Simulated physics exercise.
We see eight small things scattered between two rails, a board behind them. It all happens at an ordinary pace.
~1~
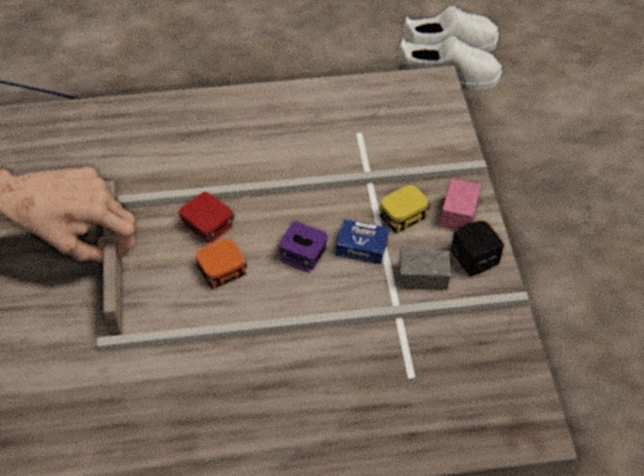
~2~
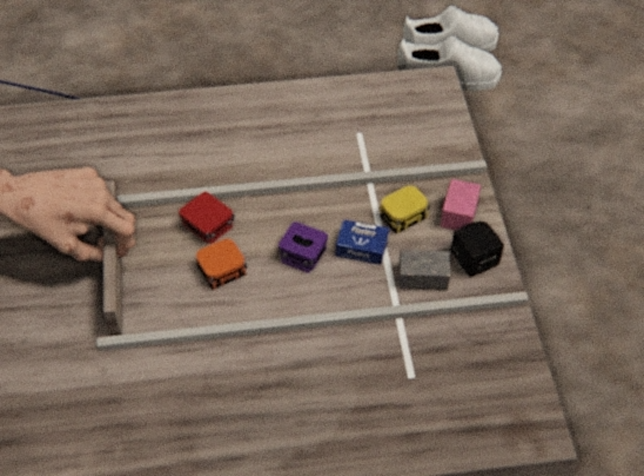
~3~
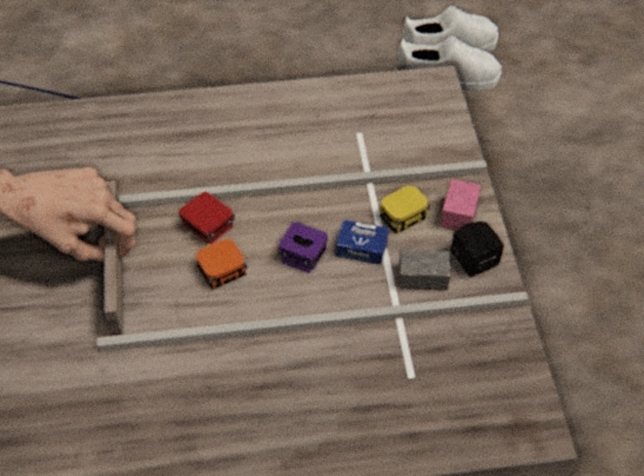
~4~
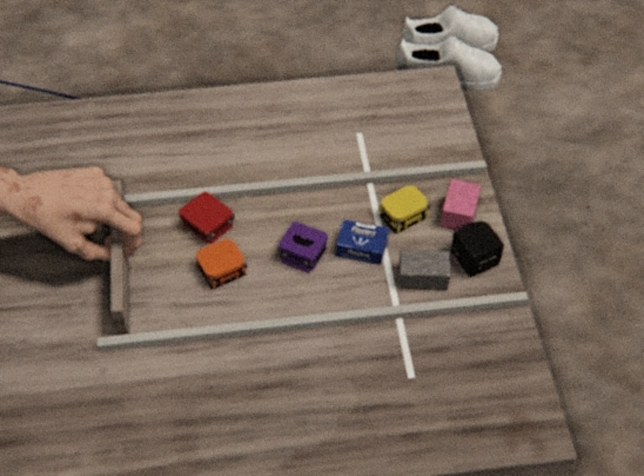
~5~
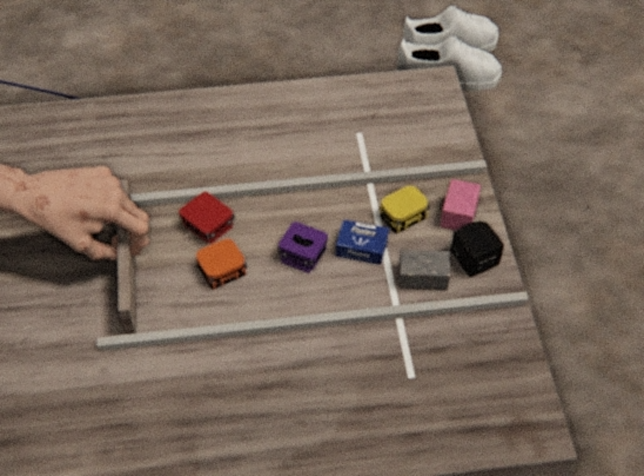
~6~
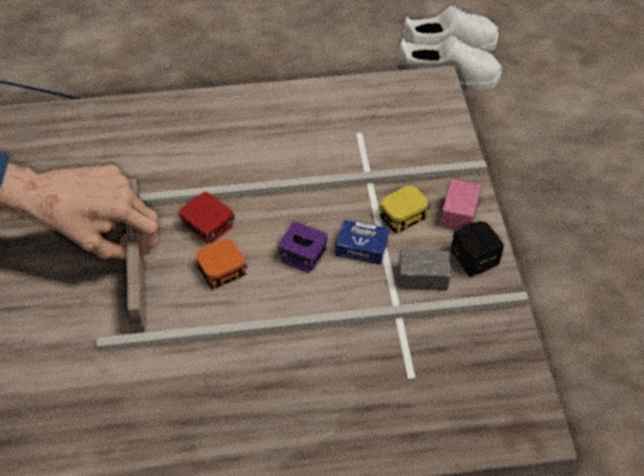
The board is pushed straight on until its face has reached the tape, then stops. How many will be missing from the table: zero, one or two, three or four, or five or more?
The number that fall off is one or two.
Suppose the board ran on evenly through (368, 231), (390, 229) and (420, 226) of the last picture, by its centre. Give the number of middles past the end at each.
It would be 0, 1 and 3.
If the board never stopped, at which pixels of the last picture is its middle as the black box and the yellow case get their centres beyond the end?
At (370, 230) for the black box; at (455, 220) for the yellow case.
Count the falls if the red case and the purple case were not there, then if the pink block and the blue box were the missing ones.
First 0, then 0.
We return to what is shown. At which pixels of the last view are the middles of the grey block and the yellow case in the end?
About (450, 273), and the other about (433, 193).
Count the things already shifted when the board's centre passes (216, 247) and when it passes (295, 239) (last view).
2 and 4.
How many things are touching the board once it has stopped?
That makes 2.
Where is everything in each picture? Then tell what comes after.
In the first picture, black box (477, 248); pink block (461, 206); grey block (424, 270); board (113, 257); tape (383, 244).
In the second picture, pink block (461, 206); purple case (303, 248).
In the third picture, grey block (424, 270); yellow case (404, 209).
In the fourth picture, black box (477, 248); board (120, 256).
In the fifth picture, pink block (461, 206); blue box (362, 242).
In the sixth picture, black box (477, 248); pink block (461, 206); grey block (424, 270); board (135, 255); tape (383, 244).
Soon after, none off yet; black box at rest near (477, 248); pink block at rest near (461, 206); grey block at rest near (424, 270).
In the end, the number that fall off is one or two; gone, black box.
